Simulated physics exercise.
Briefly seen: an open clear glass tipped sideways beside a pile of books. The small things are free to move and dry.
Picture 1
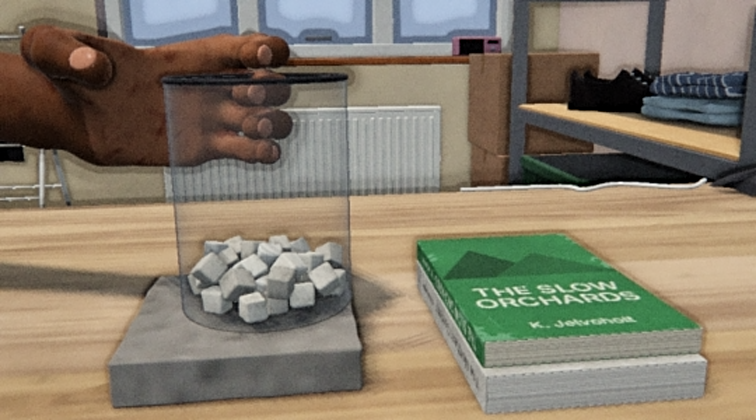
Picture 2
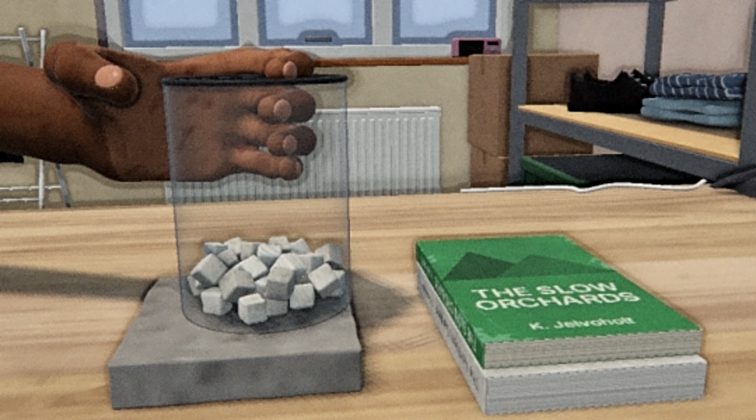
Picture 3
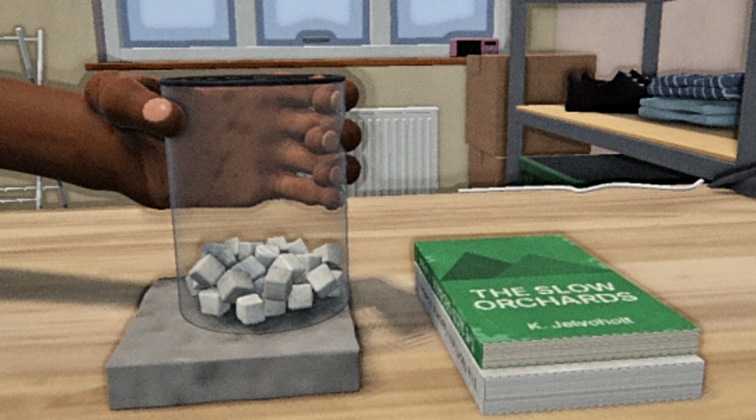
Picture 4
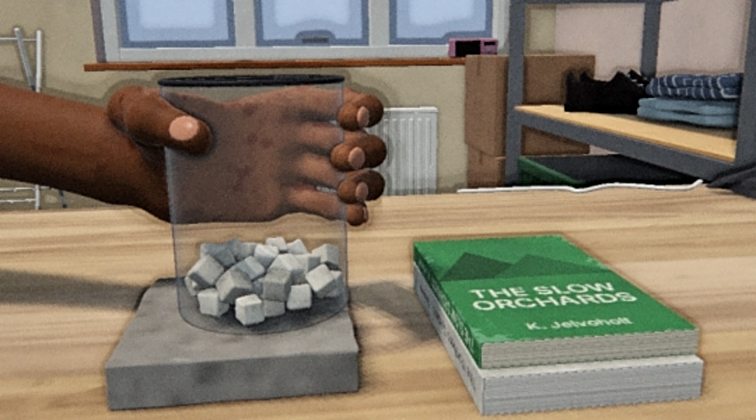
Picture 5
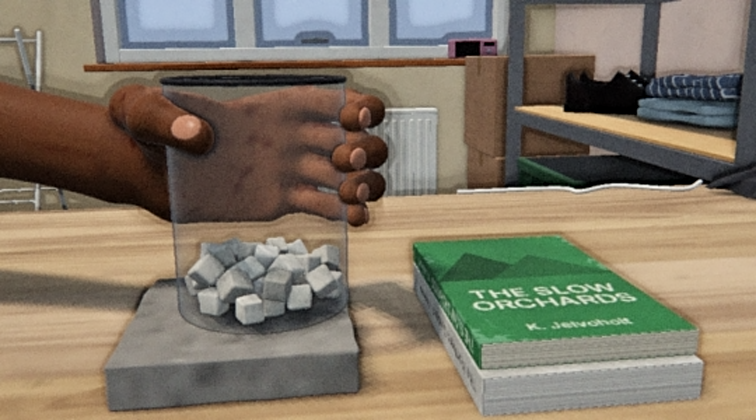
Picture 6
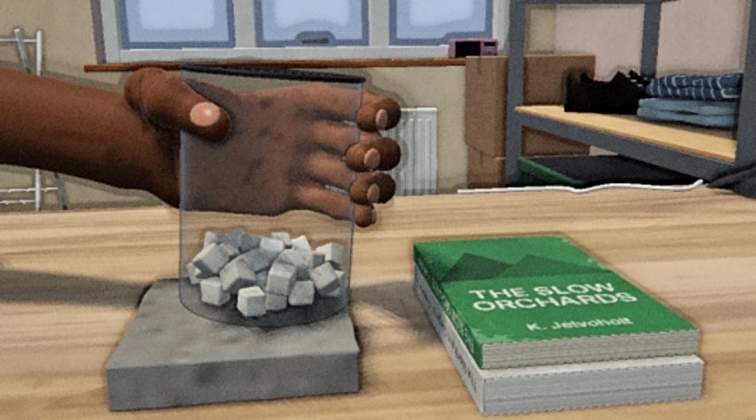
A hand closes around a clear glass of sugar cubes and tilts it slightly right.
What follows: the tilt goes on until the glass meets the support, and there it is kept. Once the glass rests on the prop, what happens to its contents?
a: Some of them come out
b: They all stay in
Option b: They all stay in.
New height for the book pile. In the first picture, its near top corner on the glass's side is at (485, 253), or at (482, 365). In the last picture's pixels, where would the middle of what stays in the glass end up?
Final centres, last view - around (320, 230) first, around (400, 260) second.
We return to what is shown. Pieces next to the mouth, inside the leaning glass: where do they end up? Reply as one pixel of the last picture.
They come to rest near pixel (392, 228) of the last picture.
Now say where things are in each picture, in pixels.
Glass at (263, 192), a quarter full of sugar cubes; book pile at (531, 286), its top about level with the glass's foot, in the first picture.
Glass at (262, 193), upright; rim at (344, 78); top of the contents at (253, 252), in the second picture.
Glass at (260, 193), upright; rim at (342, 78); book pile at (529, 287), in the third picture.
Glass at (259, 194), upright; rim at (341, 79); top of the contents at (250, 253), in the fourth picture.
Glass at (260, 193), upright; rim at (343, 79); book pile at (528, 288), in the fifth picture.
Glass at (270, 187), leaning 5°; rim at (362, 79); book pile at (528, 288), its top about level with the glass's foot, in the sixth picture.
Then, 0.52 s past the last view, the glass leans 45°; everything is still inside.
Then, 0.97 s past the last view, the glass leans 78°; everything is still inside.
Then, 1.36 s past the last view, the glass rests on the book pile at 81°; everything is still inside.
Finally, the glass rests on the book pile at 81°; everything is still inside.
